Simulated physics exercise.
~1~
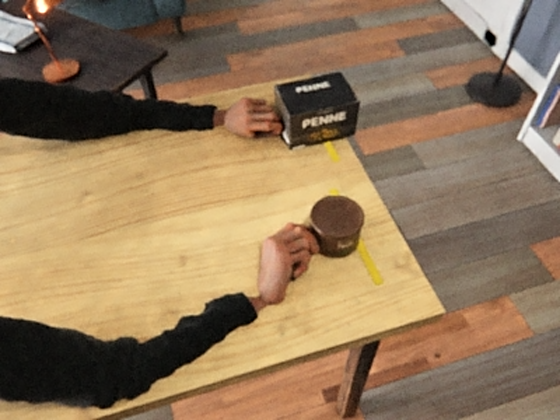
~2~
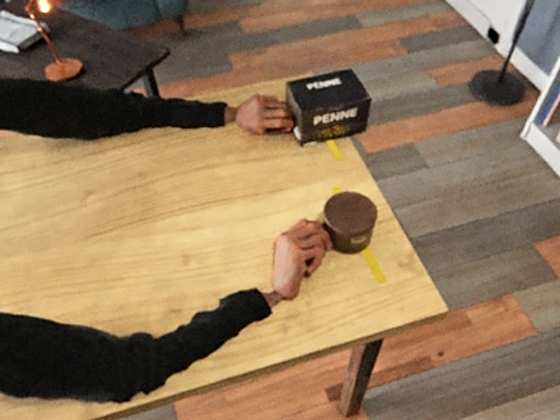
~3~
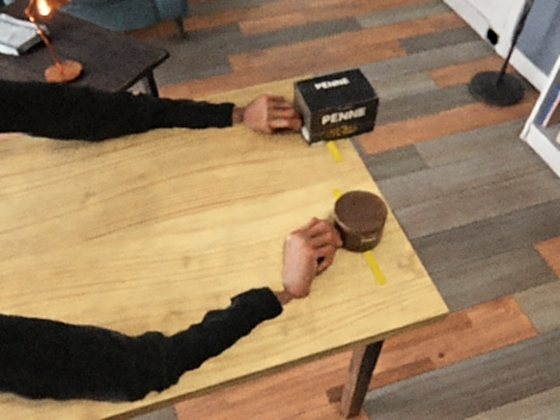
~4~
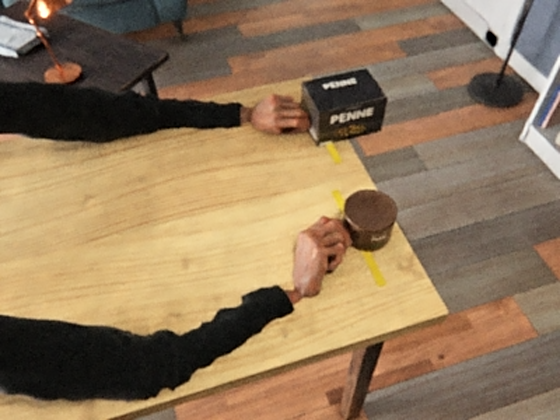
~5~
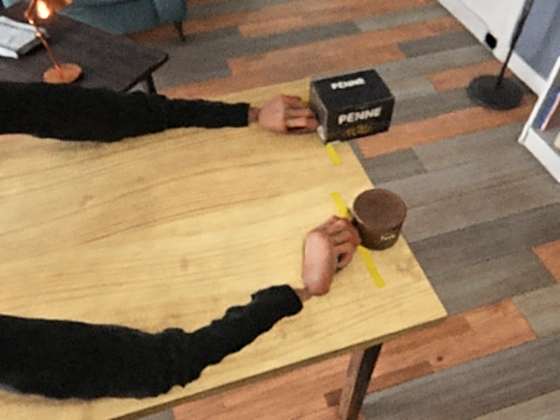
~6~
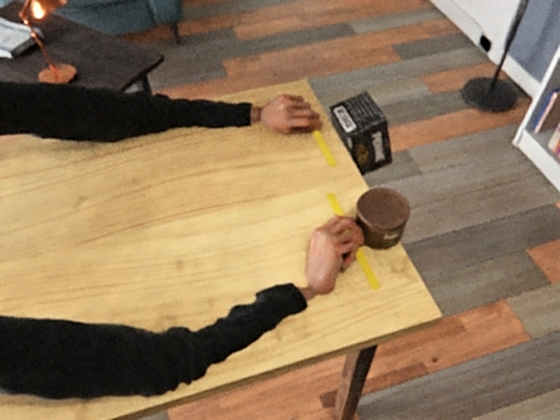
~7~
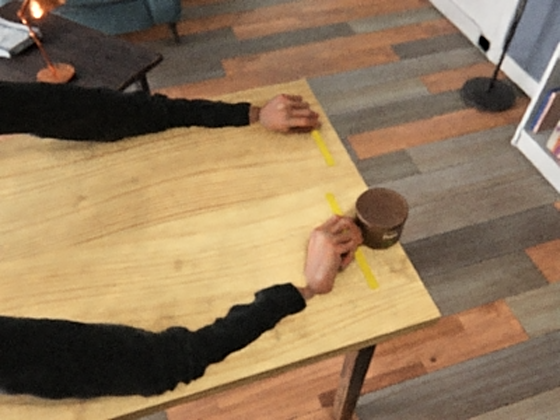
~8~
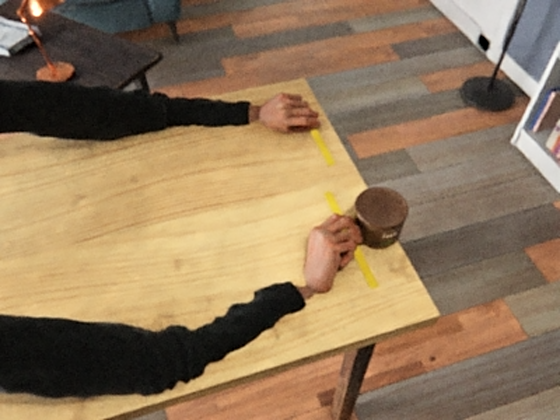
At first, two hands in dark sleeves rest against a black box labelled penne and a round brown tub, both near the right edge of a wooden table marked with yellow tape. The hands push both things steadily to the right, the box on the far side and the tub on the near side. The box reaches the edge, then tips and drops over it, while the far hand stays behind on the table. Soon the box is out of sight. The tub stops at the edge and remains on the table, with the near hand still touching it.
